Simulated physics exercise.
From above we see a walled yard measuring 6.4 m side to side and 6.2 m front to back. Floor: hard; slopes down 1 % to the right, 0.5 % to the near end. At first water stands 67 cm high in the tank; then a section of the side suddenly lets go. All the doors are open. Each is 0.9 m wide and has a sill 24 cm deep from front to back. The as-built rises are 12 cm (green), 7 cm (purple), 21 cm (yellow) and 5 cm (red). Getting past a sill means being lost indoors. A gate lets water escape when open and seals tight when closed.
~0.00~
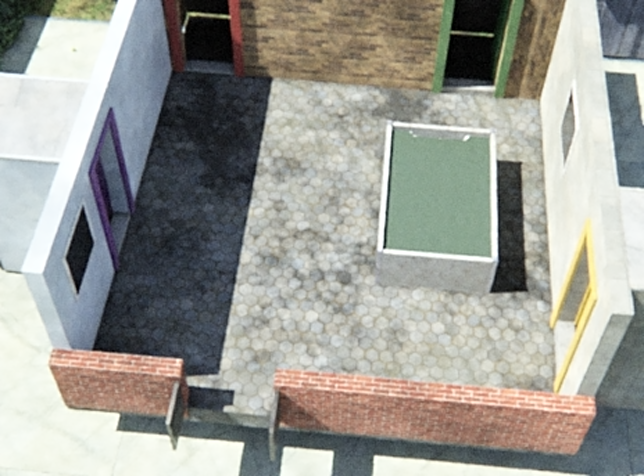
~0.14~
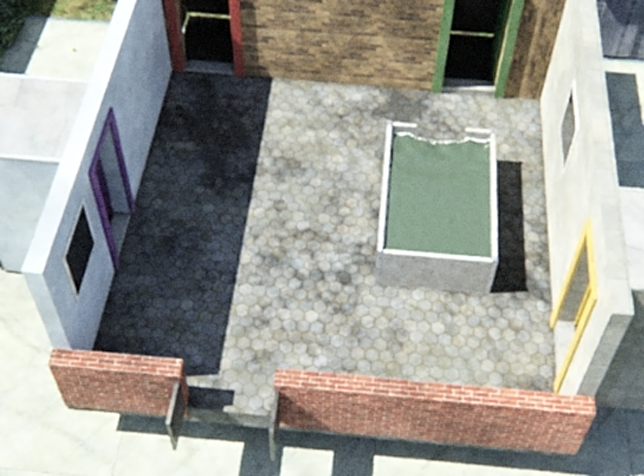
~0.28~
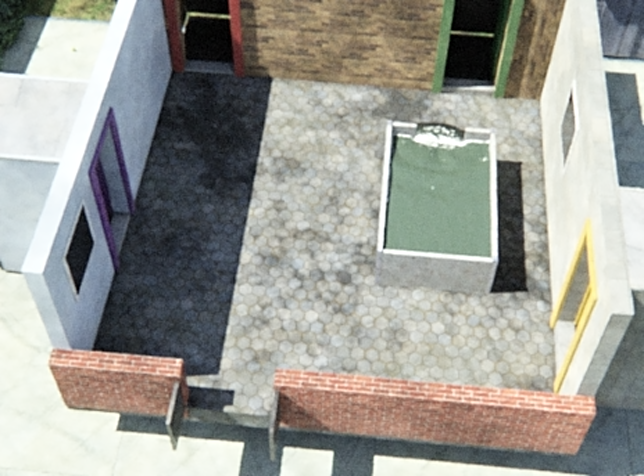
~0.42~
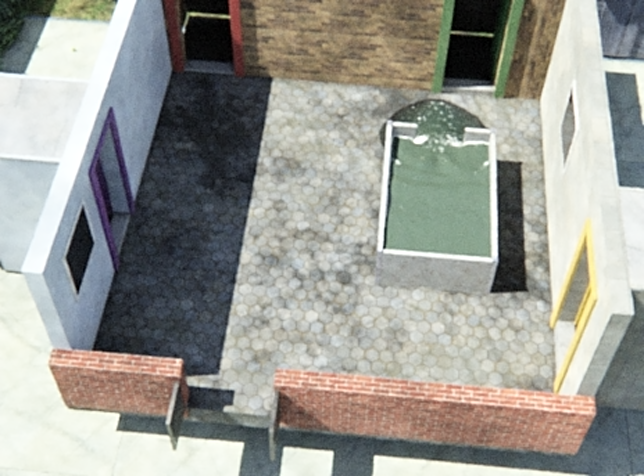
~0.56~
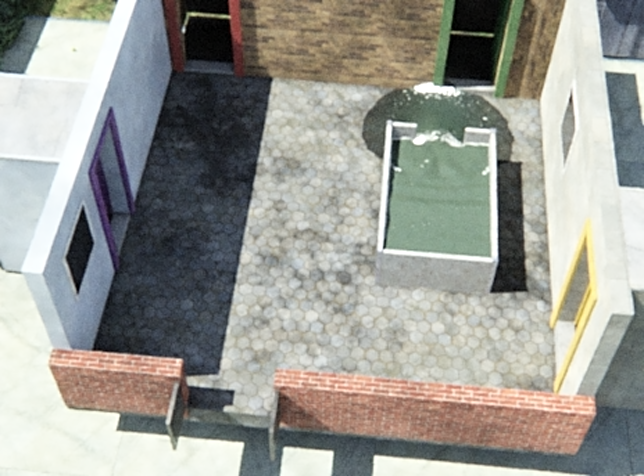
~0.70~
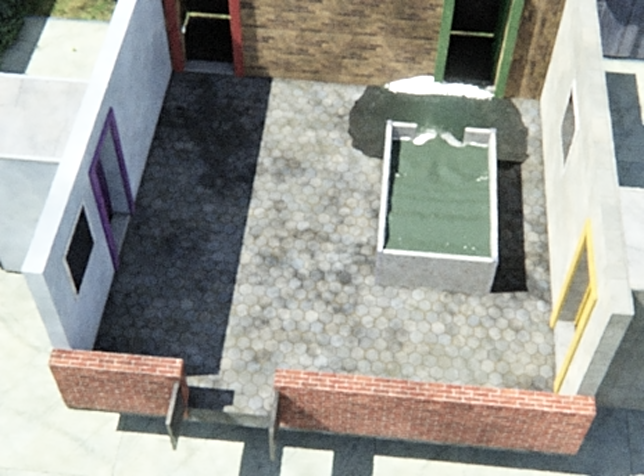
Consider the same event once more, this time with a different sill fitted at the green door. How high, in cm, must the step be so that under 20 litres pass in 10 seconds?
Roughly 30 cm.
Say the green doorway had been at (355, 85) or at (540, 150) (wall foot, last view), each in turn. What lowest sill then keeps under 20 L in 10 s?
Minimums: About 12.5 cm and 12.5 cm.
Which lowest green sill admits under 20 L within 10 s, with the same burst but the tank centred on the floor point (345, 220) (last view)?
Then it needs to be around 9.0 cm high.
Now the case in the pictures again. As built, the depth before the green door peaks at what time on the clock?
The level tops out near 1.8 seconds.
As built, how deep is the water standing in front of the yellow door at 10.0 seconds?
About 7.0 centimetres deep.
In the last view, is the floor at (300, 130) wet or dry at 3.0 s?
At that moment it's submerged.
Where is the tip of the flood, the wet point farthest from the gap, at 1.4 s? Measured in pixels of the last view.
Pixel: About (285, 82).
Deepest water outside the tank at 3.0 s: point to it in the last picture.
Near pixel (536, 102).
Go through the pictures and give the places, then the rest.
The tank at (439, 192) is whole and still, 67 cm deep; the green door at (475, 49) is dry, in the first frame.
The front is at a hidden place, 0.3 m from the gap on the far side; 0.2 m2 of floor is wet, 67 cm left at the back, in the second frame.
The gap is on the far side, the front 0.8 m out at (429, 126); the back of the tank holds 67 cm, in the third frame.
The front is at (427, 103), 1.3 m from the gap on the far side; 1.7 m2 of floor is wet, 67 cm left at the back, in the fourth frame.
The front is at (442, 82), 1.7 m from the gap on the far side; 2.9 m2 of floor is wet, 67 cm left at the back, in the fifth frame.
The front is at (375, 87), 1.8 m from the gap on the far side; 3.6 m2 of floor is wet, 66 cm left at the back; water is at the green door at (475, 49), in the sixth frame.
After 1.4 s water covers 15 % of the floor, deepest (38 cm) near (536, 102); 24 cm at the green door, 58 litres in over its 12 cm sill.
After 3.0 s water covers 35 % of the floor, deepest (30 cm) near (536, 102); 23 cm at the green door, 220 litres in over its 12 cm sill.
After 10.0 s water covers 95 % of the floor, deepest (12 cm) near (554, 427); 9 cm at the green door, 325 litres in over its 12 cm sill.
At the green door as built, the water arrived by 0.6 s and peaked near 30 cm at 1.8 s.
With a sill of 26 cm, 45 litres would have come in within the 10 s; with 35.5 cm, 1 litre. So under 20 litres takes about 30 cm.
